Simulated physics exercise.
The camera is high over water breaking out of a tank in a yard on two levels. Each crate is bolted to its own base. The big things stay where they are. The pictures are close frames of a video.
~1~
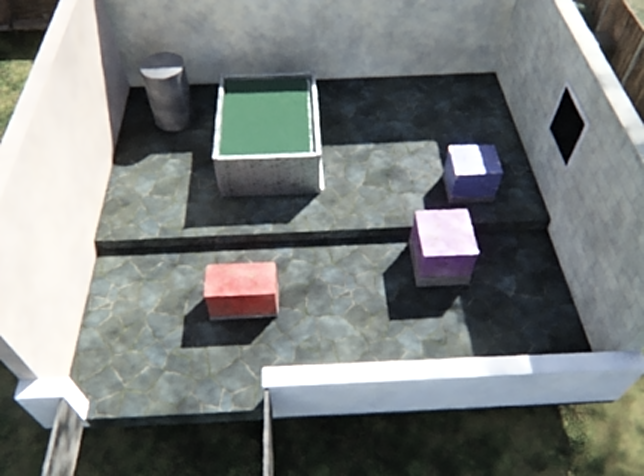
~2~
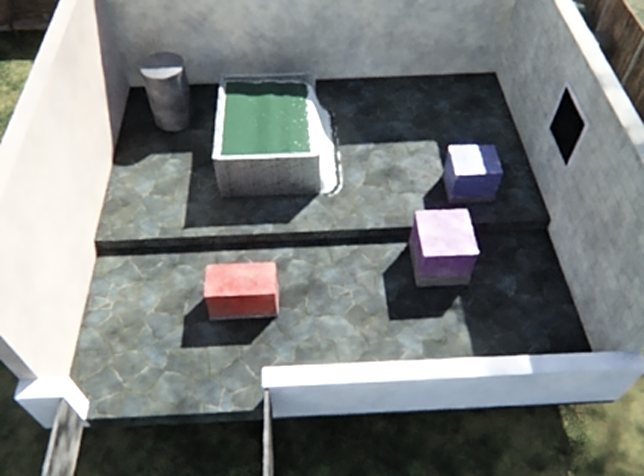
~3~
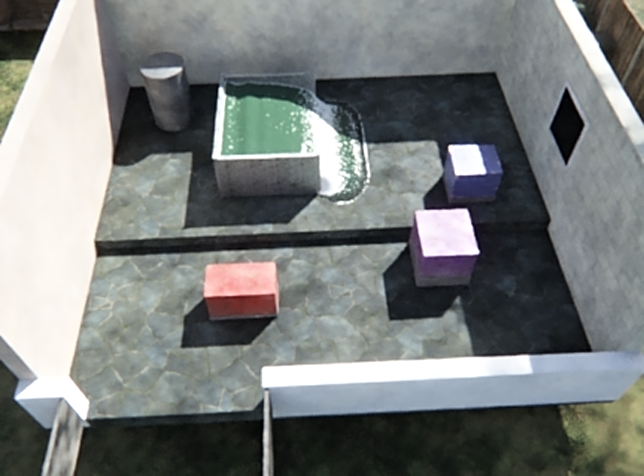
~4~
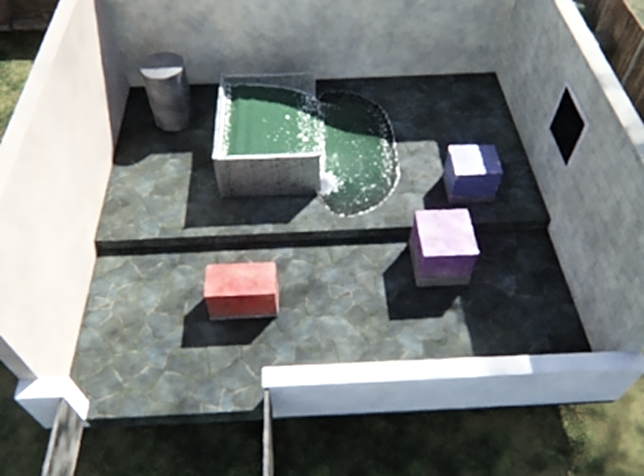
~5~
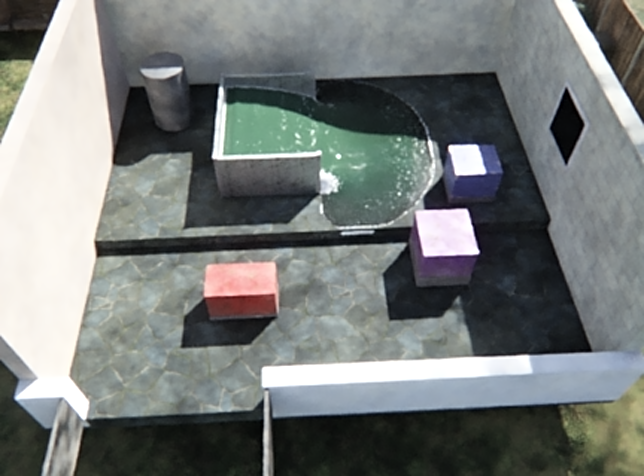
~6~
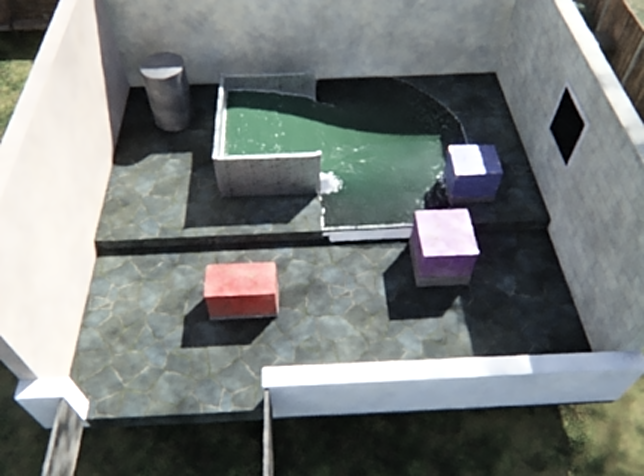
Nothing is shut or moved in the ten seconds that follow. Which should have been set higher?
The blue crate is wetted; the red crate is wetted; the purple crate is wetted.
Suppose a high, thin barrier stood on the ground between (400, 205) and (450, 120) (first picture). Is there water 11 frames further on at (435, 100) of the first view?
At that place: Under water.
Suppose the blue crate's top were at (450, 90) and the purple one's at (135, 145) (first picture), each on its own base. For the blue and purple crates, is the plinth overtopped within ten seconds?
Blue crate is wetted; purple crate is safe.
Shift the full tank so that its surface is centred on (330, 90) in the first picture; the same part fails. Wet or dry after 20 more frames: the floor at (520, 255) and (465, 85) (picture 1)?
As listed: Awash, awash.
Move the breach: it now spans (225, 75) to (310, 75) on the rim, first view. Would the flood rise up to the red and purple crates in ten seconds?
In short: Red crate is wetted; purple crate is spared.
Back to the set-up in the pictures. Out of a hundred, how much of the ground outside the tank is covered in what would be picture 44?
Near 75 in a hundred.
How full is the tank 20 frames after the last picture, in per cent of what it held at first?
Roughly 14 per cent.
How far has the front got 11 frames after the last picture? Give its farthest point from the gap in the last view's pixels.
Roughly at (582, 339).
A moment on, water covers 30 % of the floor; the blue crate water round its plinth, the red crate not reached, the purple crate water round its plinth.
Next, water covers 40 % of the floor; the blue crate water round its plinth, the red crate not reached, the purple crate water round its plinth.
Then, water covers 50 % of the floor; the blue crate water round its plinth, the red crate water round its plinth, the purple crate water round its plinth.
Later, water covers 75 % of the floor; the blue crate water round its plinth, the red crate water round its plinth, the purple crate water round its plinth.
In the end, water covers 95 % of the floor; the blue crate was topped, the red crate was topped, the purple crate was topped.
